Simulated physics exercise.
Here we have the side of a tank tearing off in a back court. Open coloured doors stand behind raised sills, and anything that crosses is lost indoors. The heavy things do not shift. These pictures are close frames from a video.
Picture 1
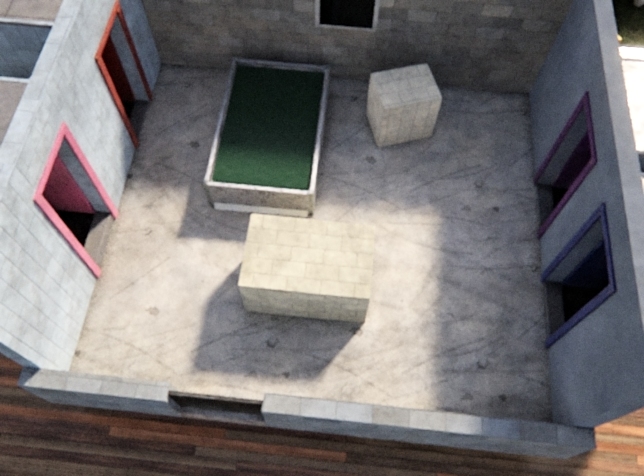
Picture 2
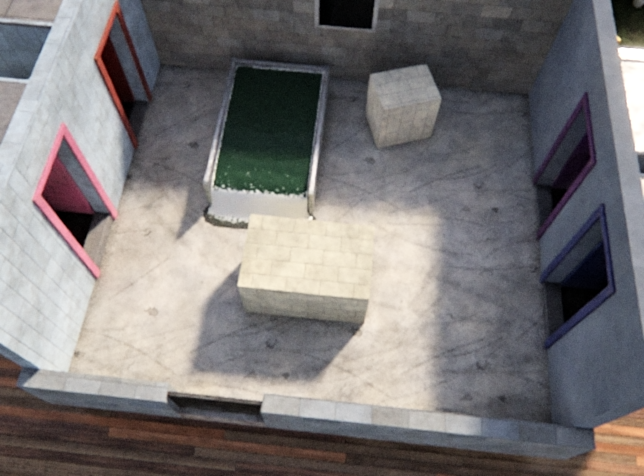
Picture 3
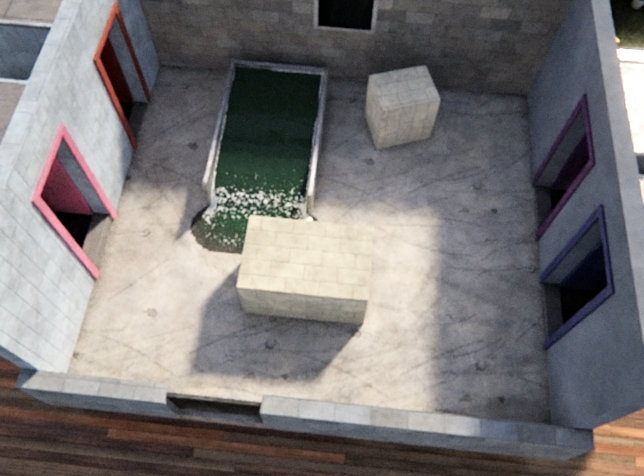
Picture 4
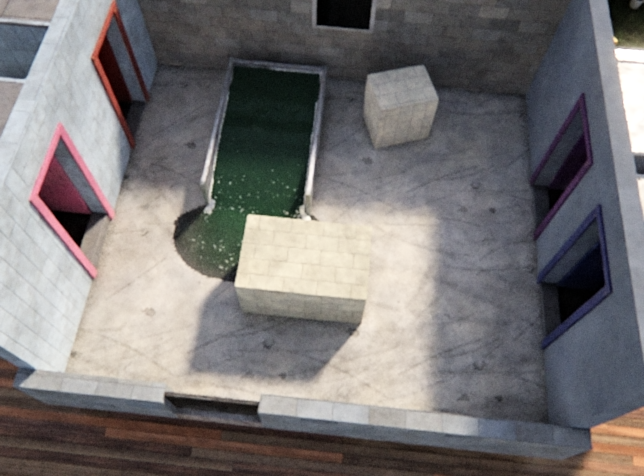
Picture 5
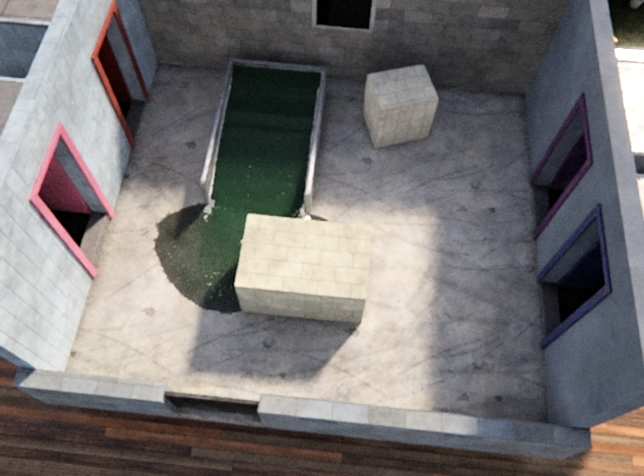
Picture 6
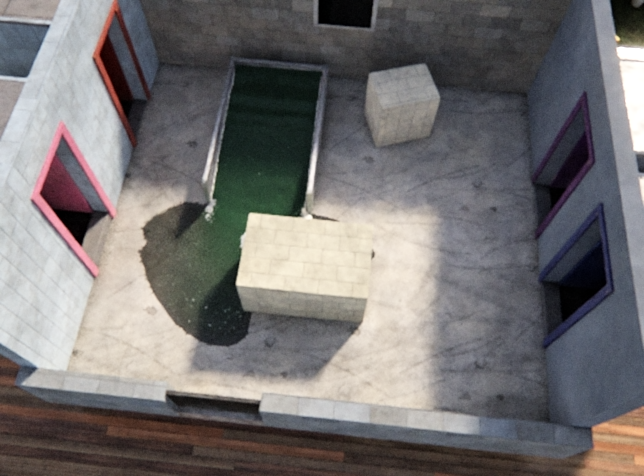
In a walled stone court, green water bursting from the near end of an open tank, spreading around a pale block.
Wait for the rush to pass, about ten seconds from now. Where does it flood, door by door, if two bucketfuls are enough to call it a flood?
At the pink door it does not flood; at the purple door it floods; at the red door it does not flood; at the blue door it does not flood.
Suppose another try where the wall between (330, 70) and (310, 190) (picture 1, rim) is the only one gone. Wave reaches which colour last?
The pink door.
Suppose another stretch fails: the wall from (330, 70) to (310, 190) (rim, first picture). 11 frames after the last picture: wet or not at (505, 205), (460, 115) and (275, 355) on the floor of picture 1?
Taking the points in order: Swamped, swamped and unwetted.
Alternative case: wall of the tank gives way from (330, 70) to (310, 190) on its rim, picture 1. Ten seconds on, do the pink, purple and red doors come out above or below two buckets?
My reading: Pink door keeps below it, purple door passes that mark, red door takes less.
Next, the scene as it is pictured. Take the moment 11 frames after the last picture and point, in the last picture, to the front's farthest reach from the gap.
I reckon the front has reached (536, 242) by then.
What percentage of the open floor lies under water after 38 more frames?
Estimated share: Around 85 %.
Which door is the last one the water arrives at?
The red door.
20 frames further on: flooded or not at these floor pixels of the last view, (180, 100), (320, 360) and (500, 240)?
In that order the points end up high and dry, soaked and soaked.
A moment on, water covers 25 % of the floor; the pink door not reached, the purple door not reached, the red door not reached, the blue door not reached.
Next, water covers 45 % of the floor; the pink door wet at the sill, nothing in, the purple door not reached, the red door not reached, the blue door not reached.
Then, water covers 65 % of the floor; the pink door wet at the sill, nothing in, the purple door over two buckets in, the red door not reached, the blue door wet at the sill, nothing in.
Later, water covers 85 % of the floor; the pink door wet at the sill, nothing in, the purple door over two buckets in, the red door wet at the sill, nothing in, the blue door wet at the sill, nothing in.
In the end, water covers 100 % of the floor; the pink door wet at the sill, nothing in, the purple door over two buckets in, the red door under two buckets in, the blue door wet at the sill, nothing in.
